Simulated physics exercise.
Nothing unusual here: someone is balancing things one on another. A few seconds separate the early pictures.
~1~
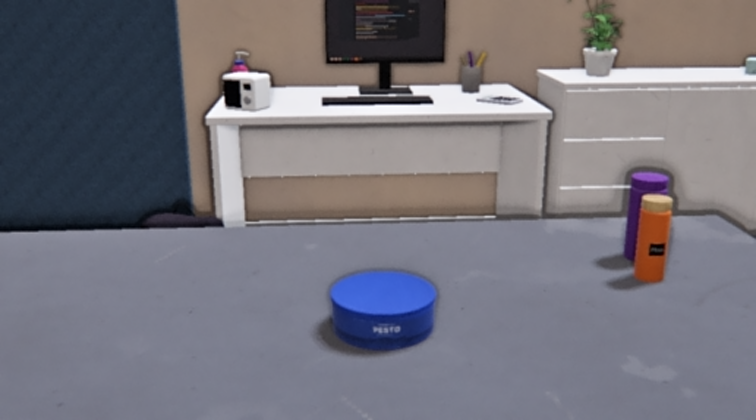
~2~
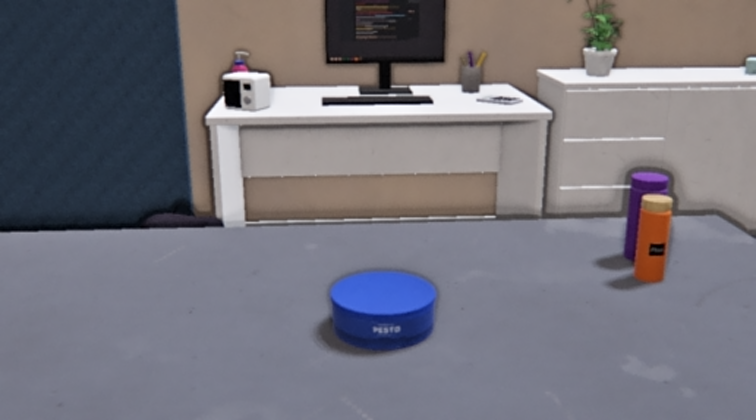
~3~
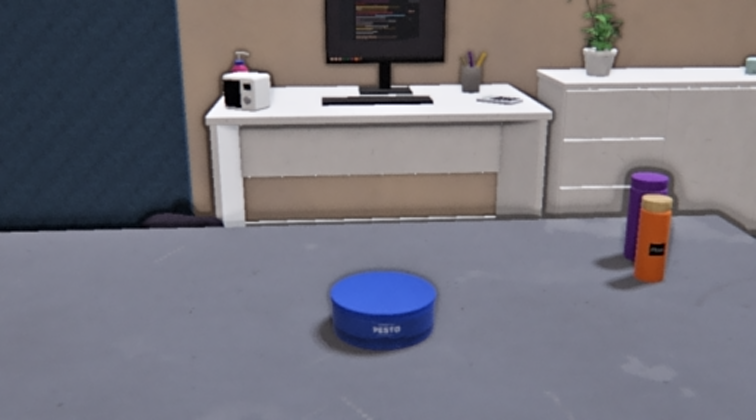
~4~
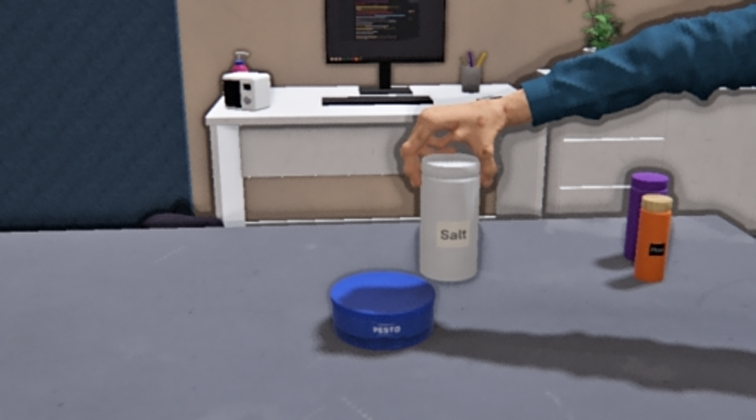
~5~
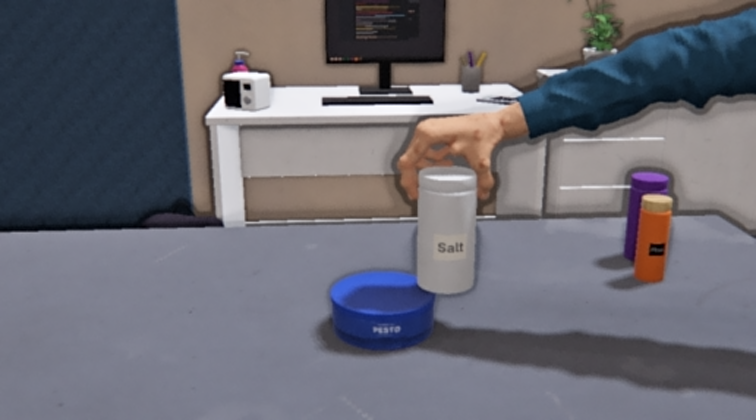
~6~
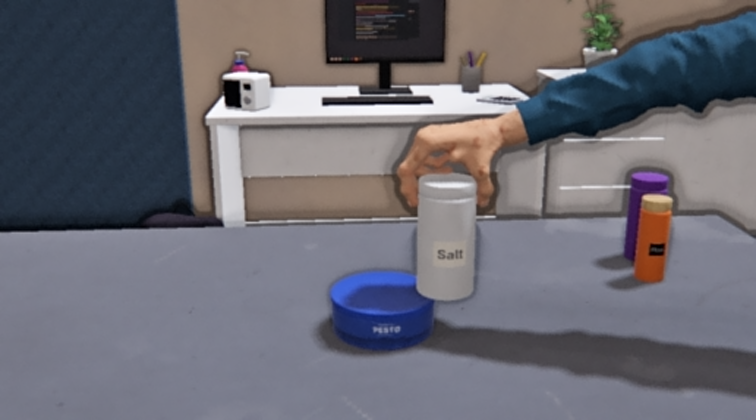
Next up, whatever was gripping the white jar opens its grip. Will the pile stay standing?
No.
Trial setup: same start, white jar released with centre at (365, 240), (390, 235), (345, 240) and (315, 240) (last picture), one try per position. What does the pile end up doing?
In the first case the pile remains standing, in the second it remains standing, in the third it remains standing and in the fourth it topples.
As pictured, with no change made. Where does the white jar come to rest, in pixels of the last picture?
I'd point to roughly (526, 302).
Then, 0.30 s later than the last frame, white jar tilted by 24° near (468, 244).
Then, 0.40 s later than the last frame, white jar now fallen.
Then, 0.50 s later than the last frame, things are still on the move.
Then, 2.20 s later than the last frame, nothing new.
When it is over, fallen, white jar; the other 3 as before. End places, in pixels of the last picture, white jar near (526, 302). The pile loses its balance.
